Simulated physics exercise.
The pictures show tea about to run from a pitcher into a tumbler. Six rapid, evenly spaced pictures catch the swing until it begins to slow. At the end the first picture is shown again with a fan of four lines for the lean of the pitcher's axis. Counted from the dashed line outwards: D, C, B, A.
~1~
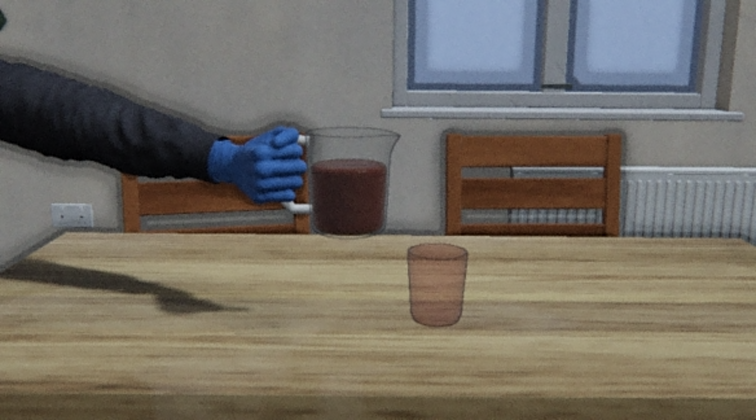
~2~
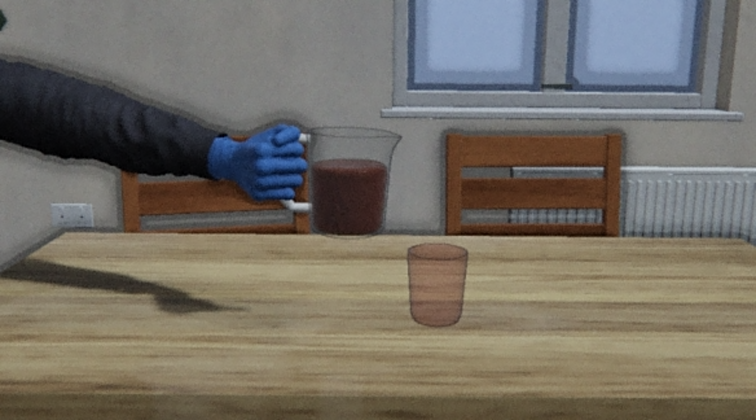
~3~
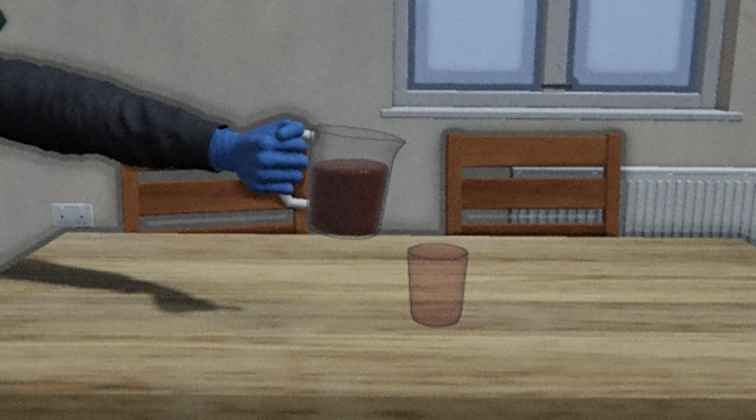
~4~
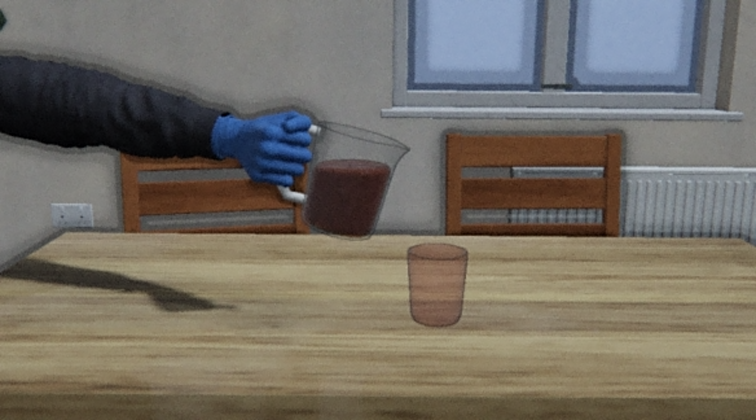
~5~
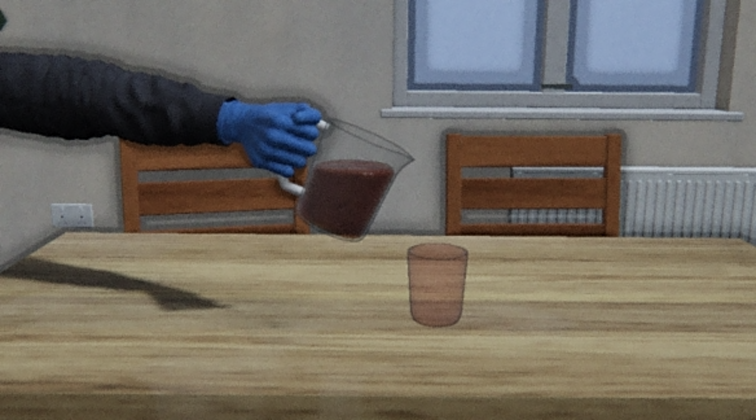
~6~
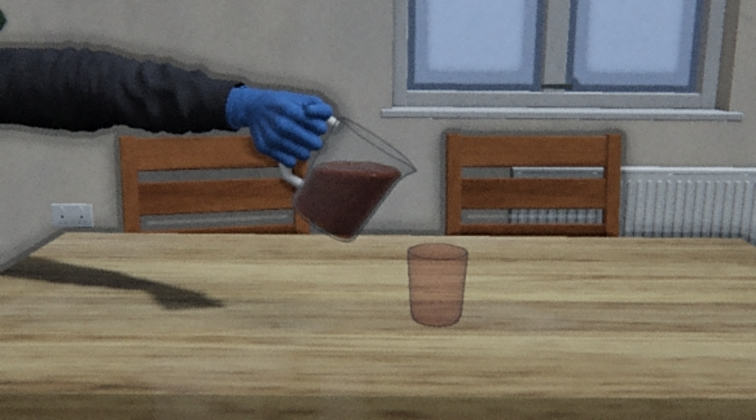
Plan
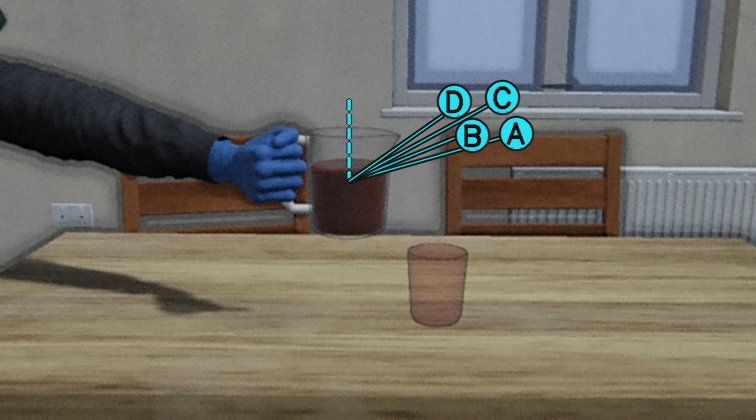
At a wooden table in a room with two chairs and a window, a blue-gloved hand holds a clear pitcher of dark reddish-brown liquid upright, above and to the left of an empty, pinkish tumbler. The hand then steadily tilts the pitcher to the right, its lip lowering while the liquid shifts toward it.
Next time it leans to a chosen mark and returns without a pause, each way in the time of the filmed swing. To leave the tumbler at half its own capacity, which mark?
It is C.
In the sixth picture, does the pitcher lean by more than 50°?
No.
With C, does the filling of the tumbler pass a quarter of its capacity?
Yes.
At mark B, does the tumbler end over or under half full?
Over half.
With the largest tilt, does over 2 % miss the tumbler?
Yes.
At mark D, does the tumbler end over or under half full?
Under.
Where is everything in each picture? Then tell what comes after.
Upright, lip at (399, 135); rim of the tumbler round (438, 251); nothing has left yet, in the first picture.
Upright, lip at (401, 137); nothing has left yet, in the second picture.
Tipped about 7°, lip at (404, 141); nothing has left yet, in the third picture.
Tipped about 14°, lip at (409, 149); nothing has left yet, in the fourth picture.
Tipped about 23°, lip at (413, 158); nothing has left yet, in the fifth picture.
Tipped about 33°, lip at (416, 170); nothing has left yet, in the sixth picture.
On the marked copy, A at (500, 138); B at (454, 138); C at (487, 105); D at (442, 115).
With A, the tumbler ends with about 81 % of what it can hold; 9 % of the tea is spilt.
With B, the tumbler ends with about 69 % of what it can hold; 3 % of the tea is spilt.
With C, the tumbler ends with about 49 % of what it can hold.
With D, the tumbler ends with about 32 % of what it can hold.
